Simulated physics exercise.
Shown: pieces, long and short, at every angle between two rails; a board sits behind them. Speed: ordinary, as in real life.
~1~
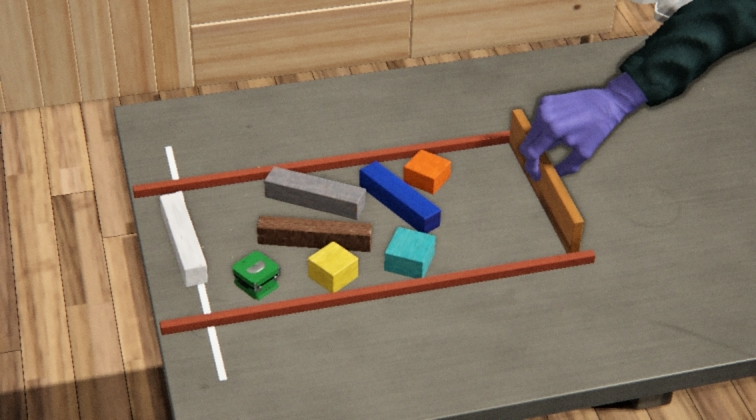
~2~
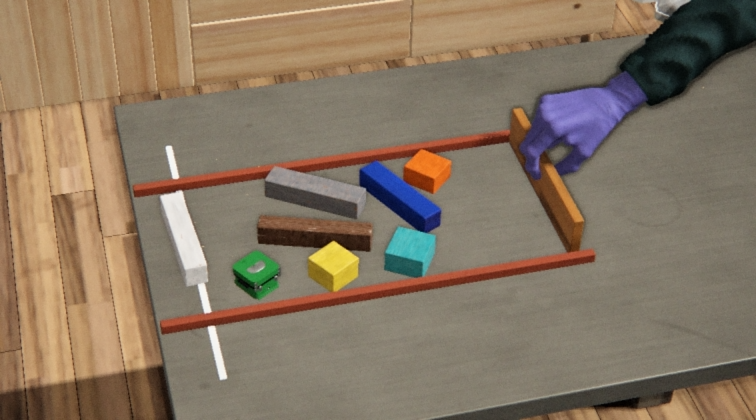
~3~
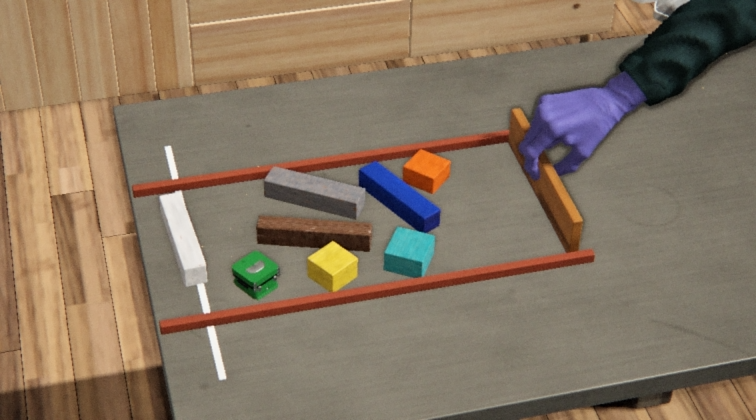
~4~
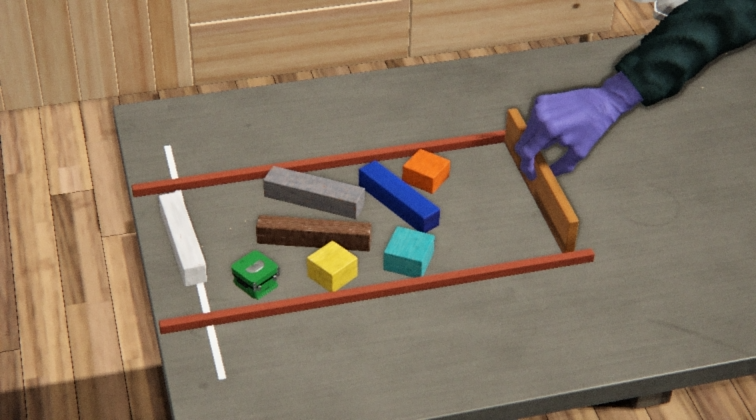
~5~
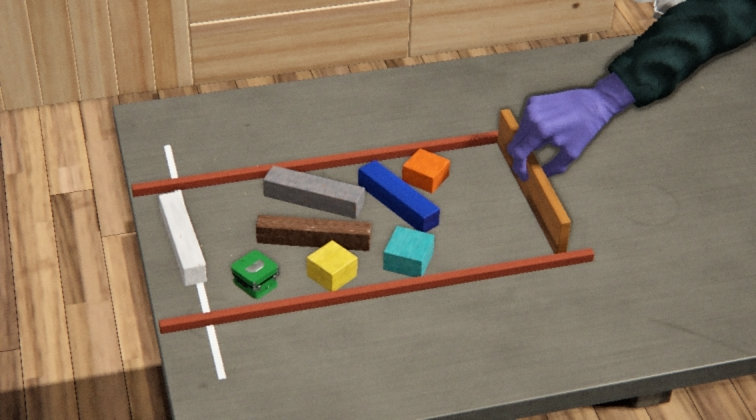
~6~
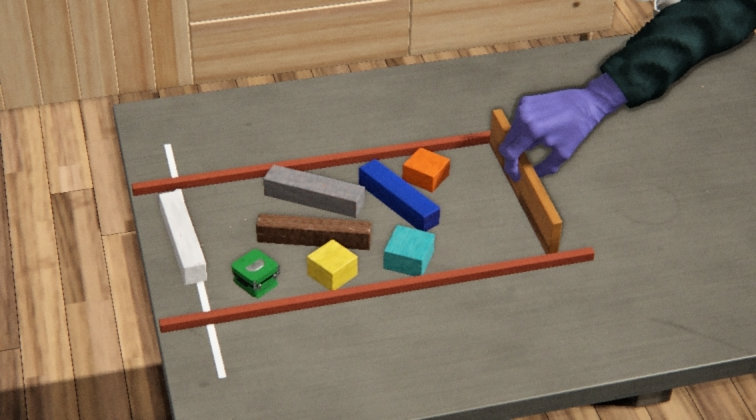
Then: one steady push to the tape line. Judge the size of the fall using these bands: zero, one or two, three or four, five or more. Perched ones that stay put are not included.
Turns out five or more get pushed past the edge and drop.
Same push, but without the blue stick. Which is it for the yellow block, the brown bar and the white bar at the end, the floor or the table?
Note: Yellow block is off by the end; brown bar is on by the end; white bar is off by the end.
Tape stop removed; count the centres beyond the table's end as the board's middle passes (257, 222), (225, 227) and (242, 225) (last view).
Counts: 1, 2, 1.
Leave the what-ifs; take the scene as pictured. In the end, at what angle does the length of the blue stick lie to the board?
Angle: Roughly 25 degrees.
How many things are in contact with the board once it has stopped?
Total: 3.
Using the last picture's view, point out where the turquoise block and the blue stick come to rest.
In the last picture the turquoise block sits around (184, 298) and the blue stick around (156, 235).
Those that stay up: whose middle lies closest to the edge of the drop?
Looking at the middles, it's the blue stick.
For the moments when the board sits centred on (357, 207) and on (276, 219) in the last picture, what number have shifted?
Respectively 6 and 8.
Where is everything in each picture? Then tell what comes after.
White bar (183, 239); green case (256, 277); brown bar (315, 234); board (544, 180); tape (193, 253), in the first frame.
Green case (256, 276); orange block (427, 172), in the second frame.
Brown bar (314, 233); turquoise block (409, 253), in the third frame.
White bar (182, 238); blue stick (398, 197), in the fourth frame.
Green case (255, 276); board (532, 181), in the fifth frame.
White bar (182, 236); green case (255, 275); brown bar (314, 232); board (524, 181); tape (193, 251), in the sixth frame.
Soon after, none off yet; white bar at rest near (182, 236); green case at rest near (255, 275); brown bar at rest near (314, 232).
After that, none off yet; white bar at rest near (182, 236); green case at rest near (253, 275); brown bar displaced a little near (282, 245).
And then, none off yet; white bar tilting a little near (128, 249); green case displaced well along near (167, 286); brown bar displaced about its own width near (198, 262).
In the end, the number that fall off is five or more; gone, grey bar, yellow block, brown bar, green case and white bar.
